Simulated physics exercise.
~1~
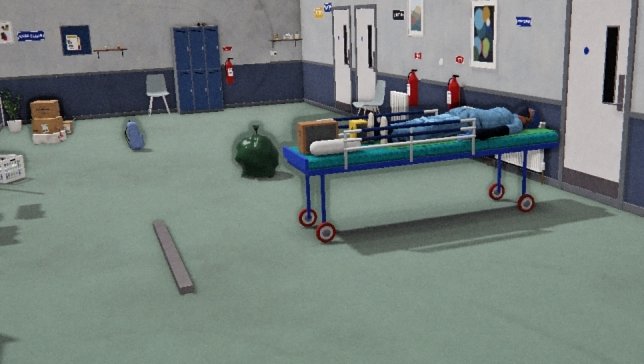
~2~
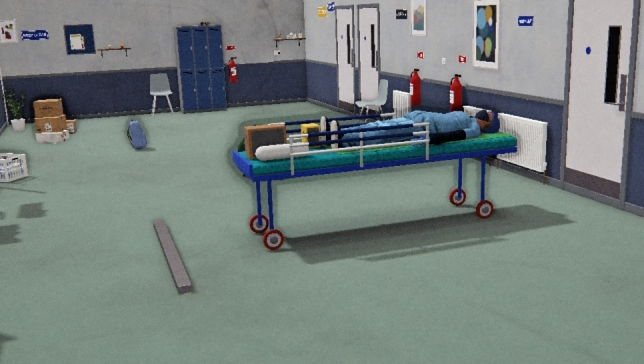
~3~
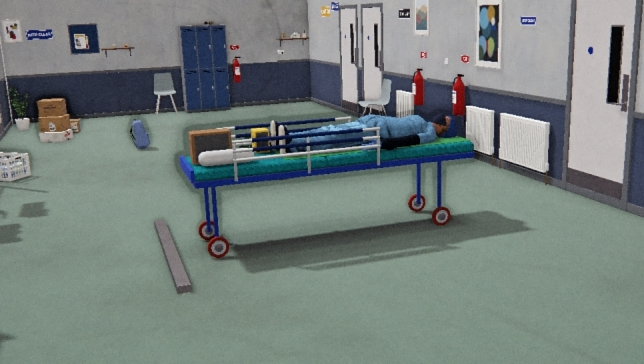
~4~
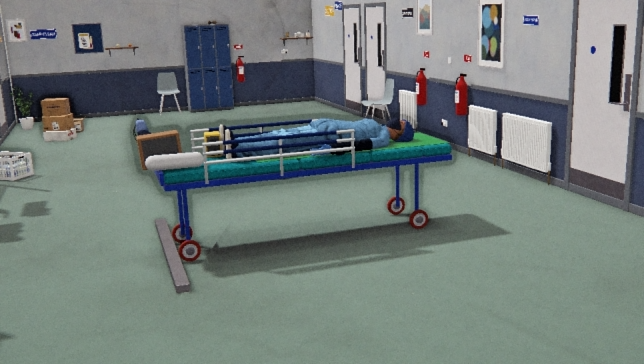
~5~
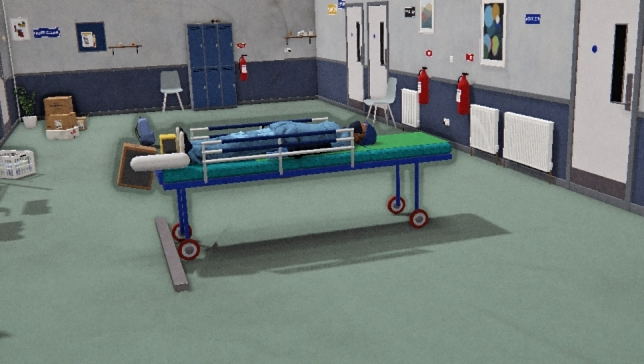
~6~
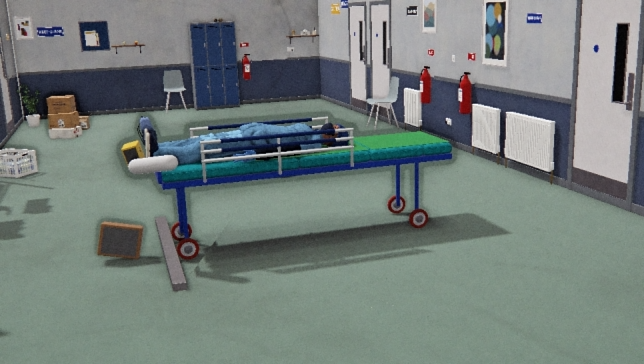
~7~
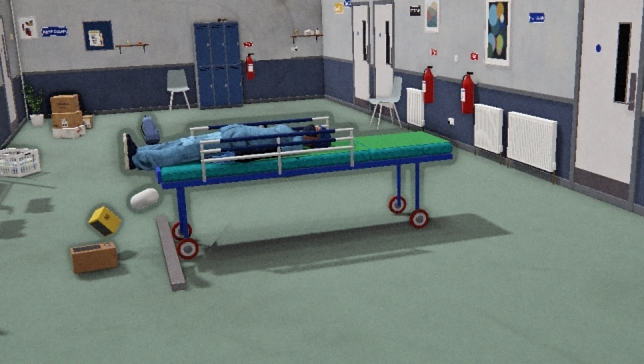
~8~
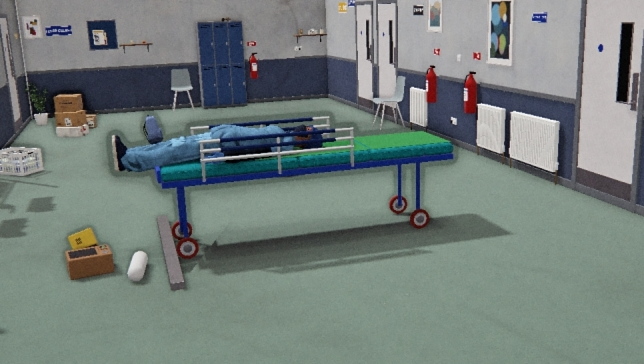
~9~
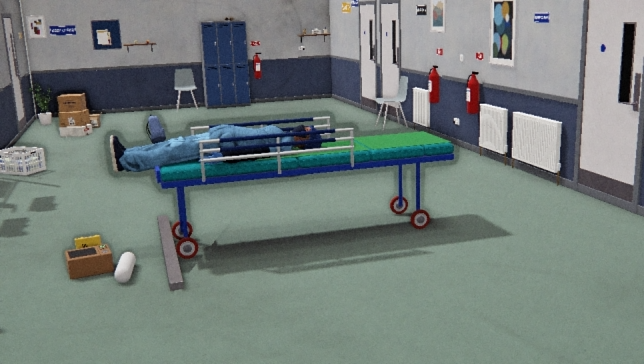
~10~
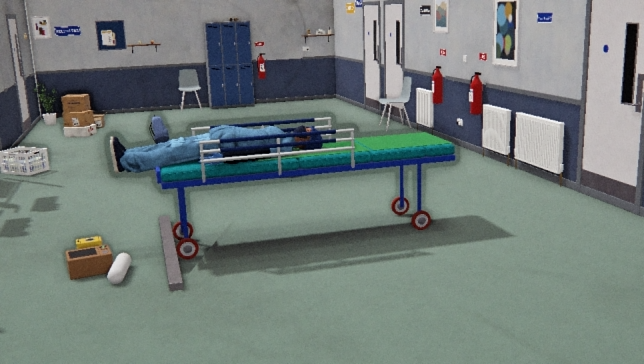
A wheeled stretcher carrying a person lying flat rolls left across a room and stops at a low grey bar, while the person slides on feet first until the feet overhang the end, and a brown box, a yellow item and a white cylinder drop to the floor and settle.
